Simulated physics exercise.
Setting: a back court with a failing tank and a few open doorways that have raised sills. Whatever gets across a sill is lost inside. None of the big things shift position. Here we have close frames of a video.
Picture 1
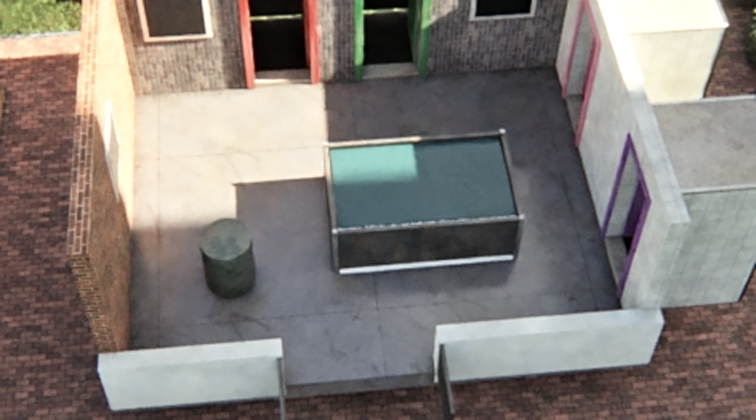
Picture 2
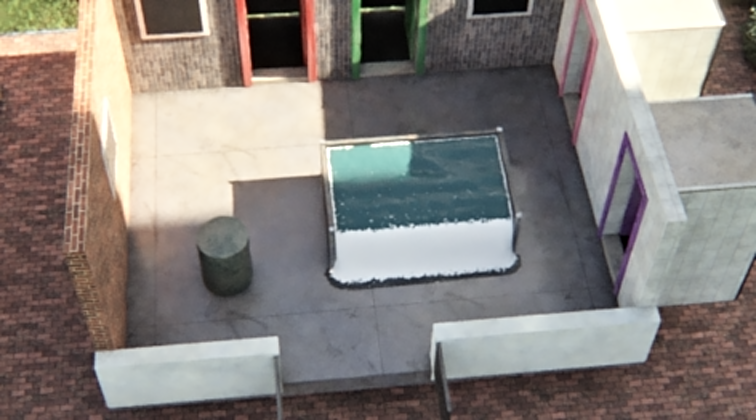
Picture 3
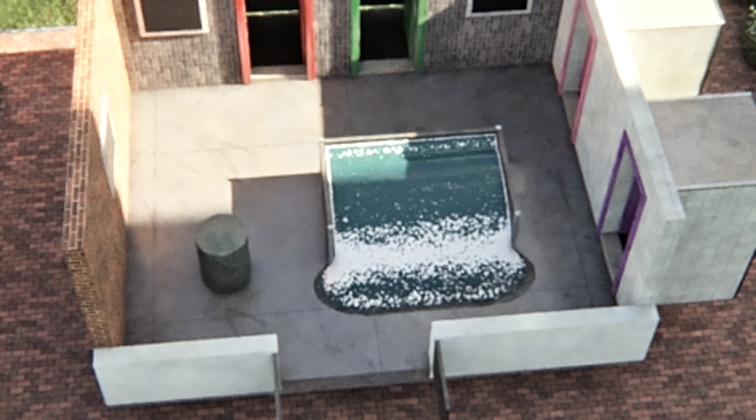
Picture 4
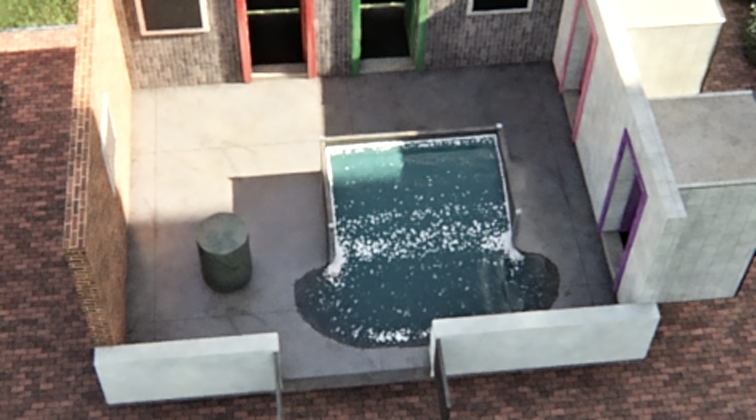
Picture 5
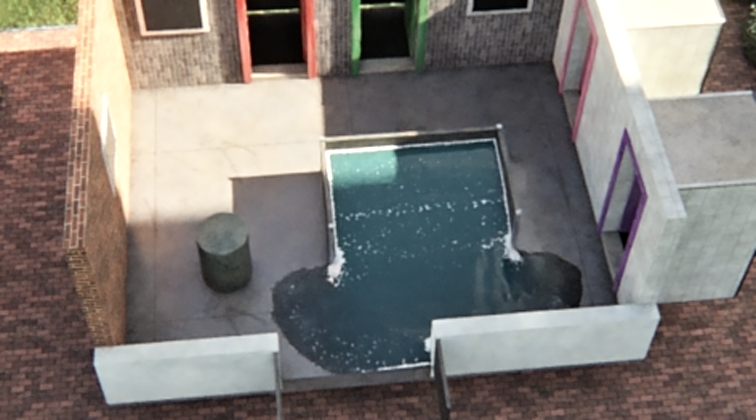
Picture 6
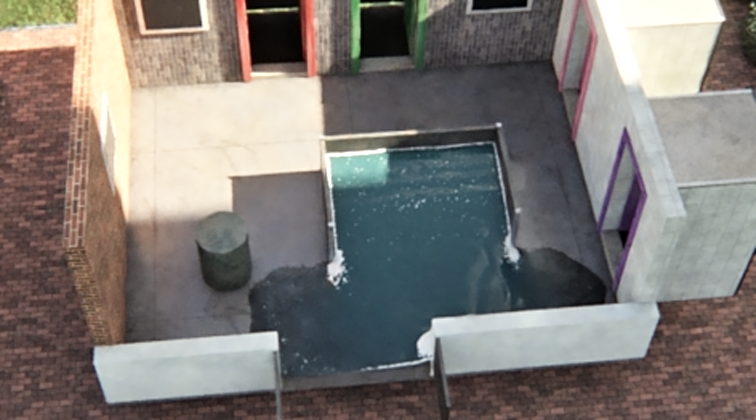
In a walled back courtyard with colored doorways, water sits still in a rectangular tank, then bursts out the front side in white foam and spreads across the paved floor toward the low front walls, the tank level dropping.
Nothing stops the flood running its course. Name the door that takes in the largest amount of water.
Purple.
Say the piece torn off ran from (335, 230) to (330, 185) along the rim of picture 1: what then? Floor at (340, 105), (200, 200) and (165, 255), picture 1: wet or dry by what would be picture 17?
The first spot is left untouched, the second is soaked through and the third is soaked through.
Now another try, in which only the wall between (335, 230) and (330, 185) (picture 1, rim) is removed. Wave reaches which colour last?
I say the one in purple.
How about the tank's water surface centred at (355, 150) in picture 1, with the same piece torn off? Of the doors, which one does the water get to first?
It's the purple one.
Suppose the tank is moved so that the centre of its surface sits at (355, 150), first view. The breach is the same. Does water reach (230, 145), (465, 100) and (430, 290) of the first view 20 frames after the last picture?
In the order given: Not reached, not reached and wetted.
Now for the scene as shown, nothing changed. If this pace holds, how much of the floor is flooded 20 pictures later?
Close to 55 percent, by my reckoning.
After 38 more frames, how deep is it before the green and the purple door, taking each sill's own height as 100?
The first is near 70 per cent, the second near 50 per cent.
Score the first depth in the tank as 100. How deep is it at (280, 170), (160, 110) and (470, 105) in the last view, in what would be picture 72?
In order: Roughly 2, 8 and 4 in a hundred.
A moment on, water covers 25 % of the floor; purple door wet at the sill, nothing in, red door not reached, pink door not reached, green door not reached.
Next, water covers 35 % of the floor; purple door a trickle in, red door not reached, pink door not reached, green door not reached.
Then, water covers 55 % of the floor; purple door some in, red door not reached, pink door wet at the sill, nothing in, green door not reached.
Later, water covers 85 % of the floor; purple door some in, red door wet at the sill, nothing in, pink door wet at the sill, nothing in, green door wet at the sill, nothing in.
In the end, water covers 95 % of the floor; purple door some in, red door wet at the sill, nothing in, pink door a trickle in, green door wet at the sill, nothing in; the purple door has let in the most.
